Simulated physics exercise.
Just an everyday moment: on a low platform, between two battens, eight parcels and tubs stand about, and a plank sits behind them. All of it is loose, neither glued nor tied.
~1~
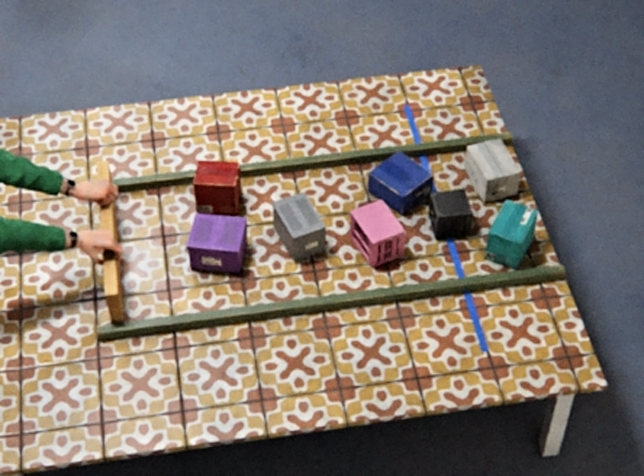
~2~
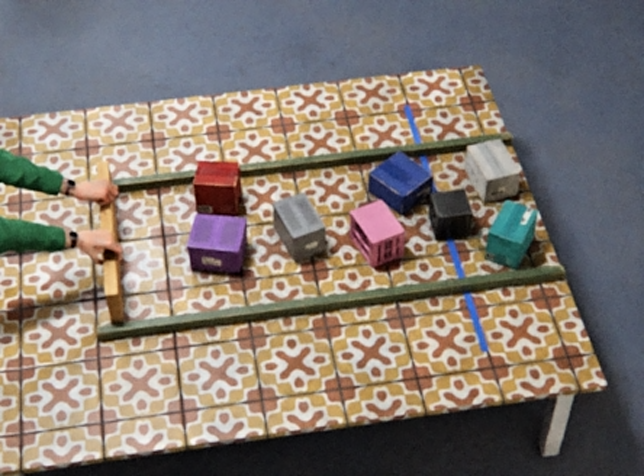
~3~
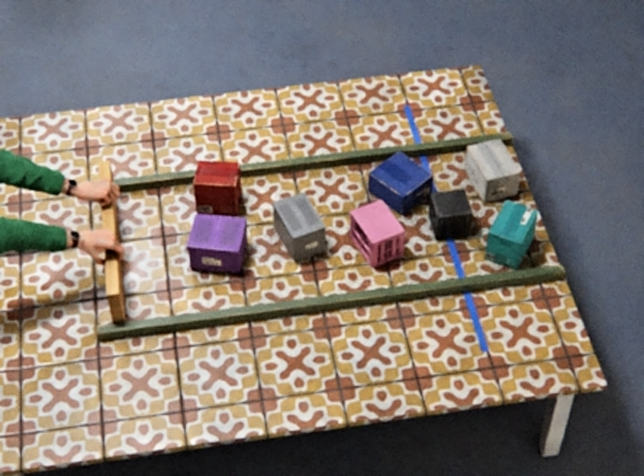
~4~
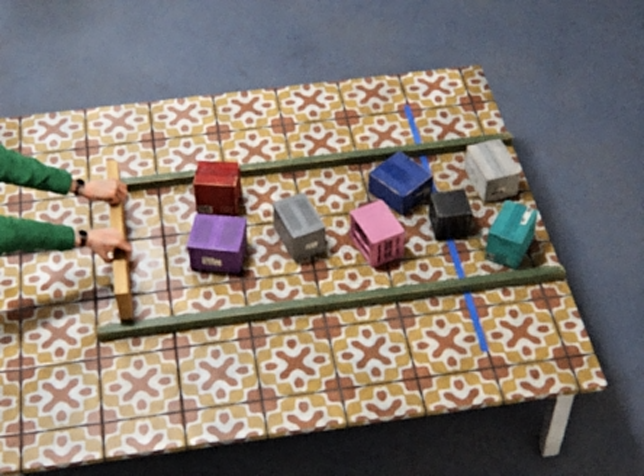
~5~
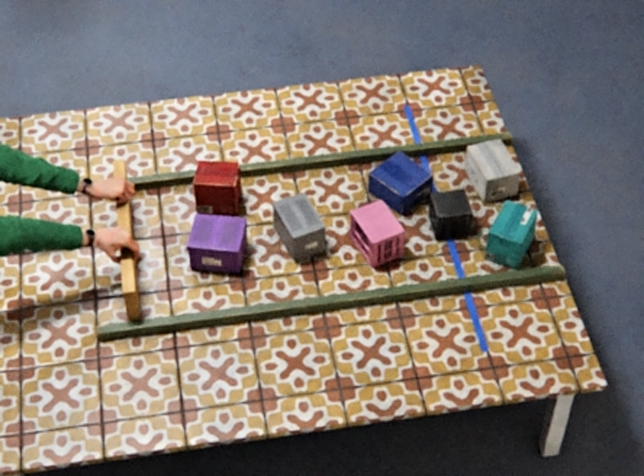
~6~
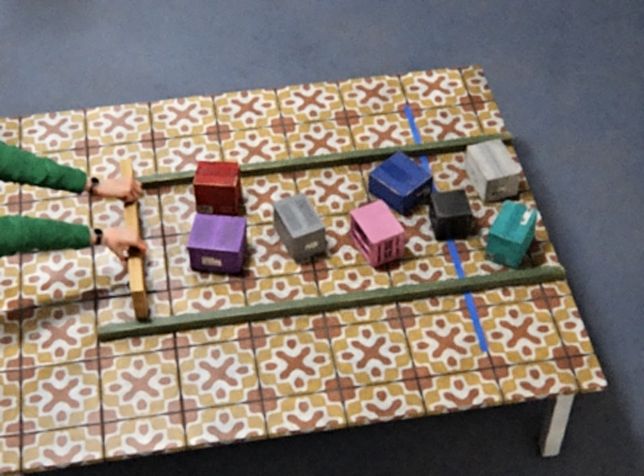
A wooden plank, gripped by two green-sleeved hands at the left, lies between two green battens on a patterned, tile-topped low platform, seen from above at an angle. Ahead of it stand red and purple boxes, then grey, pink, blue and black ones, with white and turquoise at the right near blue tape. After staying still, the hands slide the plank slightly rightward, touching none of the motionless boxes, the view fixed.
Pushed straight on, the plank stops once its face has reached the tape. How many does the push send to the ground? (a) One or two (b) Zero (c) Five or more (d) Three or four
The answer is d.
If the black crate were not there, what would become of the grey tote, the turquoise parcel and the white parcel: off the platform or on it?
First, the grey tote is safe; next, the turquoise parcel takes the fall; last, the white parcel takes the fall.
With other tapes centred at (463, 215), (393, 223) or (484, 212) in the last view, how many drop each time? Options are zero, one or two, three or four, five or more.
Three to four, none at all, five or over.
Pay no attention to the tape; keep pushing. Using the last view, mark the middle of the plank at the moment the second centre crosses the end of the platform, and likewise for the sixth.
Roughly (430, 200) and then roughly (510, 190).
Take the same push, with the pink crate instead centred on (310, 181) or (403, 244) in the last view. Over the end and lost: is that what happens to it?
Taking the two places in turn, it holds; holds.
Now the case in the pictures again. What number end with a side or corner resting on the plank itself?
That number would be 2.
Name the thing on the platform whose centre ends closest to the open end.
The turquoise parcel, that one.
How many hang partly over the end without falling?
As for overhanging, the count is 1.
Early on, none off yet; white parcel at rest near (492, 171); turquoise parcel at rest near (511, 235); black crate at rest near (450, 214).
Finally, the number that fall off is three or four; lost, pink crate, black crate and white parcel.
